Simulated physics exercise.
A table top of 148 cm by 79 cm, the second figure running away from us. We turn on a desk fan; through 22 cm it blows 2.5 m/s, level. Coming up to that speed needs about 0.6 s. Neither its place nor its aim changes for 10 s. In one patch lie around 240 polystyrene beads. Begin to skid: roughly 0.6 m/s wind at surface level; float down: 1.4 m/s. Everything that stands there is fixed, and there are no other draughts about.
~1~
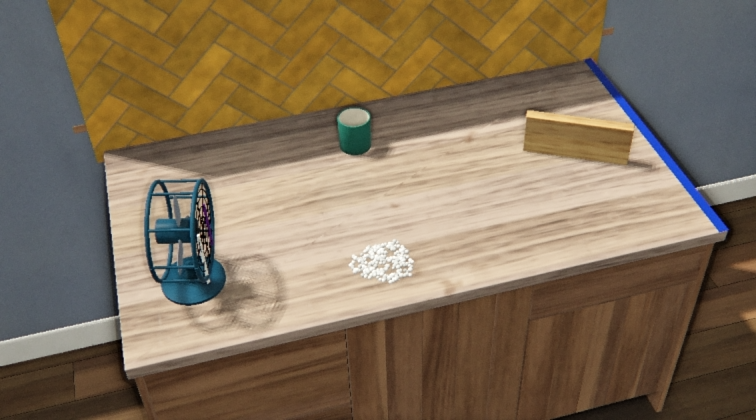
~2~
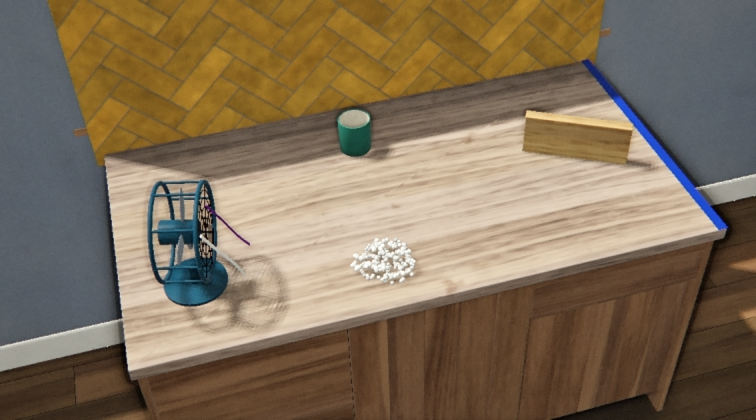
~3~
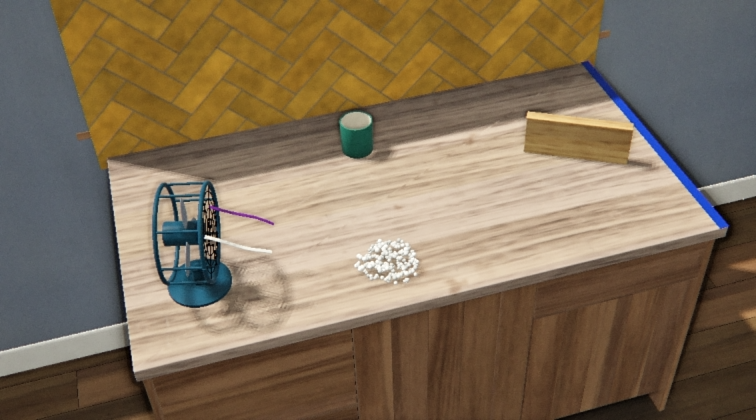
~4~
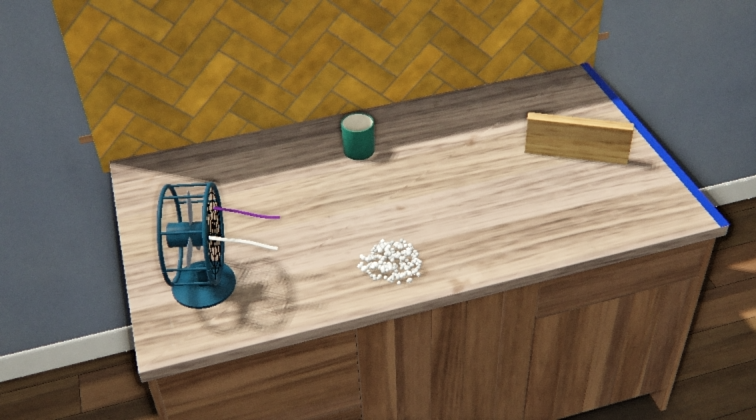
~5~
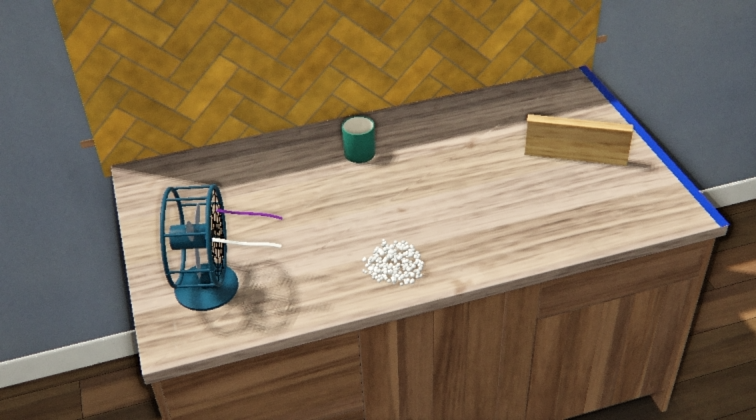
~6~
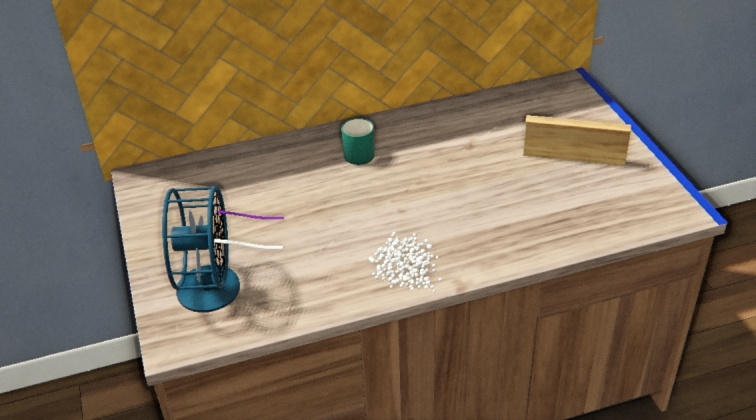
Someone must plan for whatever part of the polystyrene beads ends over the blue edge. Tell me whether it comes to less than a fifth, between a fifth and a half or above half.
It comes to one fifth to one half.
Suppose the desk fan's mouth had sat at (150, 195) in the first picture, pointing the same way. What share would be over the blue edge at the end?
I'd put it at around 2 per cent.
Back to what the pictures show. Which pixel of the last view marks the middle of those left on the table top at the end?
(558, 163).
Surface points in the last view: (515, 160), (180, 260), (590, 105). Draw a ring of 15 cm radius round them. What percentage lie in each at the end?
In order: About 10 %, then 0 %, then 0 %.
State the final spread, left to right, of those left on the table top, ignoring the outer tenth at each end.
The middle group spans some 50 cm.
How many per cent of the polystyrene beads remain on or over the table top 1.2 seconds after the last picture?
Roughly 30 per cent.
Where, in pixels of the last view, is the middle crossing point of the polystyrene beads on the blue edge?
I'd point to somewhere near (695, 188).
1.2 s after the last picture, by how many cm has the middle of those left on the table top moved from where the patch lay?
Roughly 60 cm.
Then, 1.2 s after the last picture, 38 % are on the move or not yet settled, 33 % are over the blue edge; the middle of those still in play is near (562, 163).
Then, 2.4 s after the last picture, 5 % are on the move or not yet settled, 34 % are over the blue edge; the middle of those still in play is near (558, 163).
Then, 4.7 s after the last picture, 3 % are on the move or not yet settled, 35 % are over the blue edge; the middle of those still in play is near (558, 163).
Then, 9.2 s after the last picture, at the end, 35 % are over the blue edge; the middle of those still in play is near (558, 163).
